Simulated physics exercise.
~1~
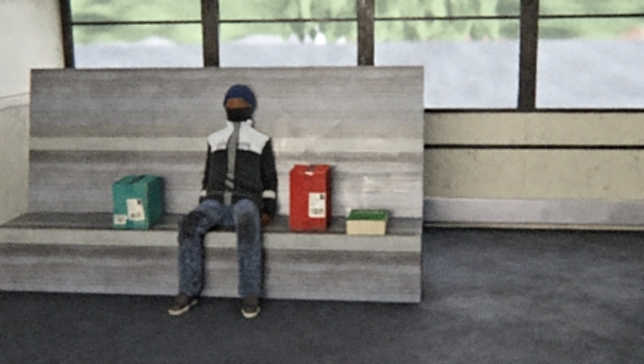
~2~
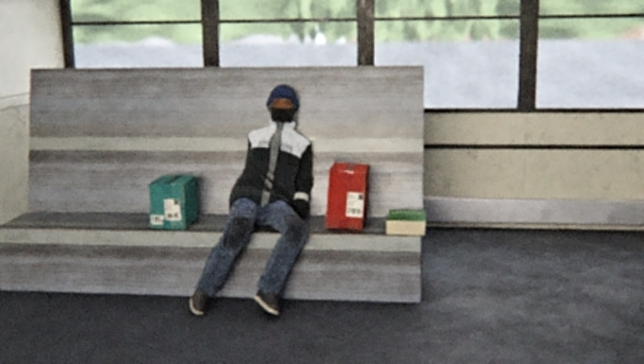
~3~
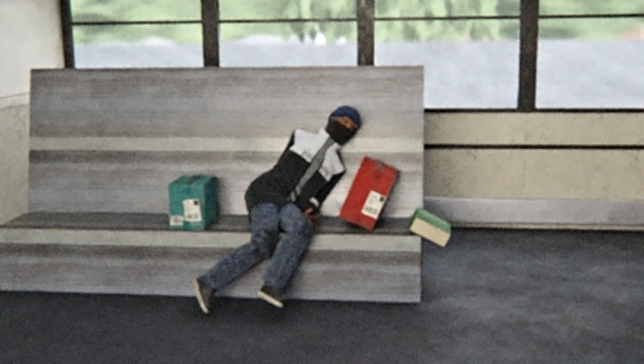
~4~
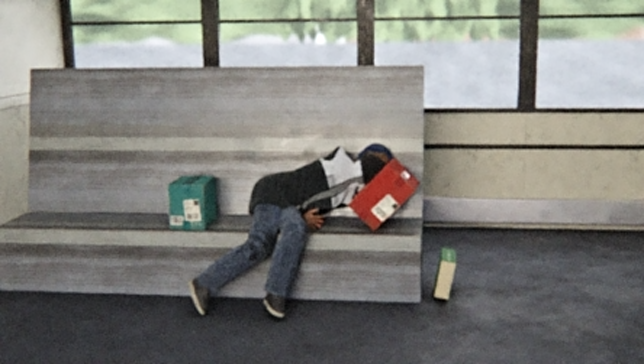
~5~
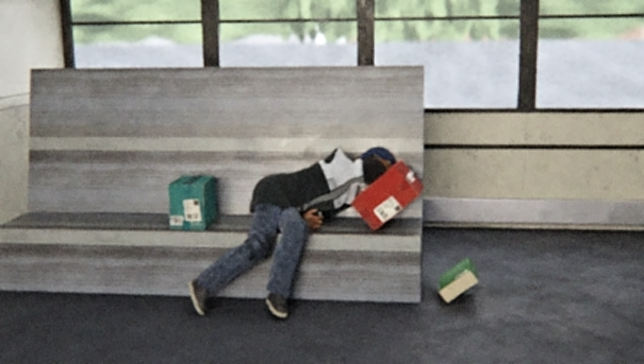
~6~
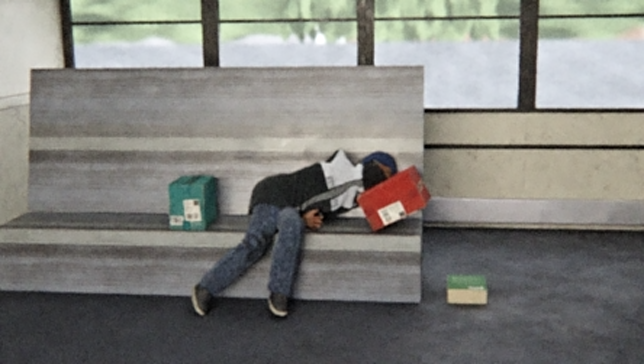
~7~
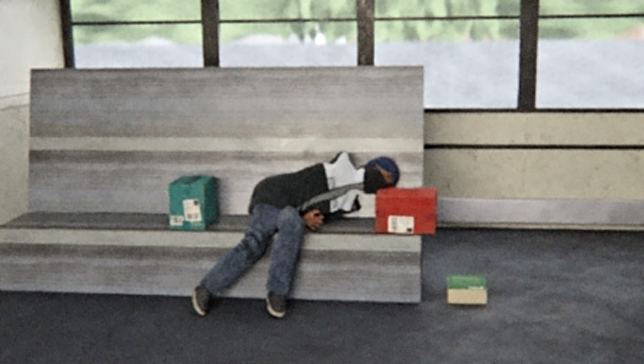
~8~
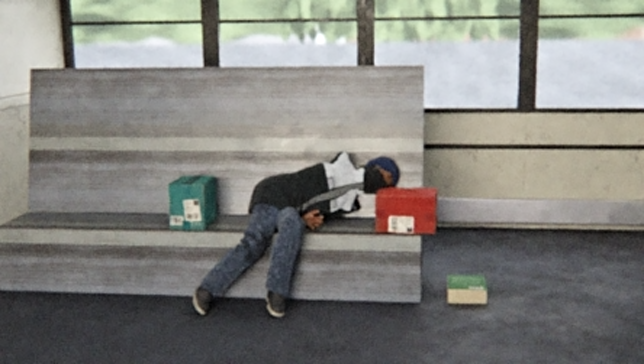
On a tram bench, a limp passenger slumps right, tipping a red box as a green one falls.
